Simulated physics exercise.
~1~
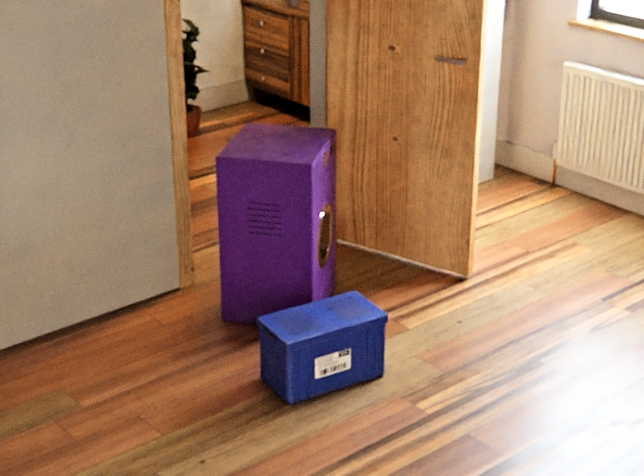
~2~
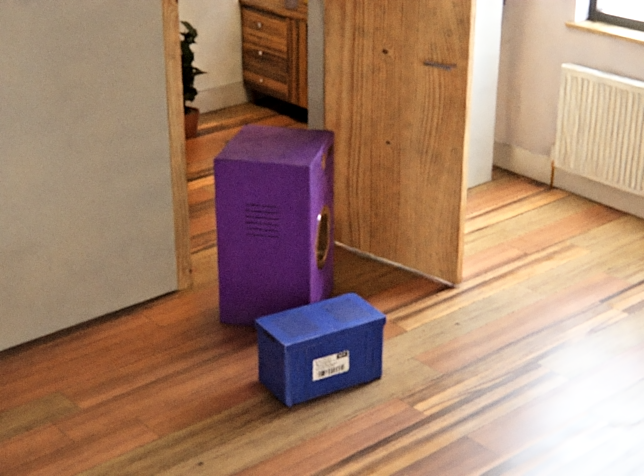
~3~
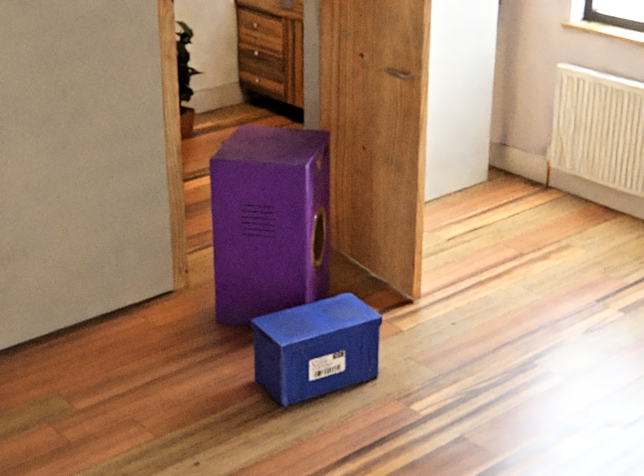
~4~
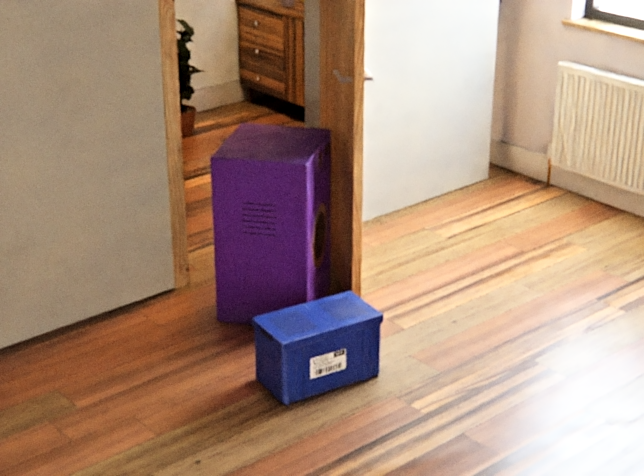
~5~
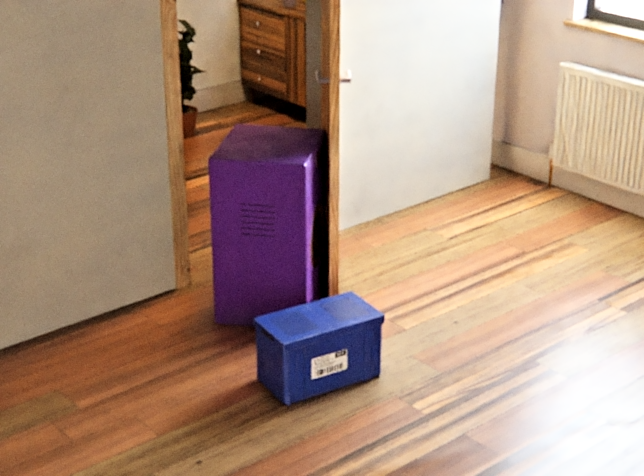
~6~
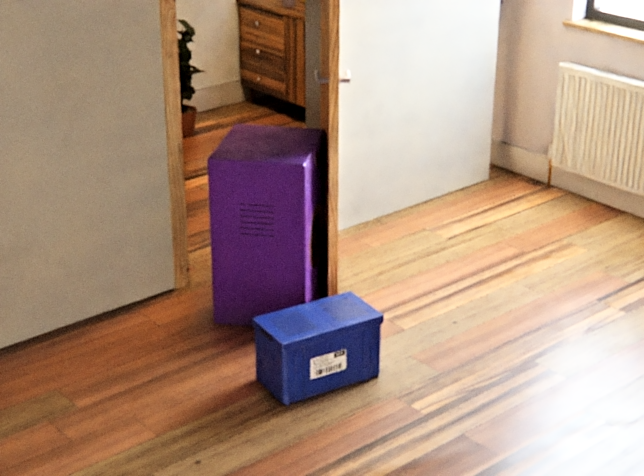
A wooden door stands wide open in a room with a striped plank floor, seen from slightly above by a gently swaying camera. A tall purple box sits in the doorway beside a grey wall, with a smaller blue tote bearing a white label on the floor in front of it. Drawers and a plant show beyond the opening, and a white radiator hangs at the right. The door swings left towards the frame, its broad face narrowing until mostly its edge shows. It comes to rest against the purple box, still partly open, while box and tote stay put.
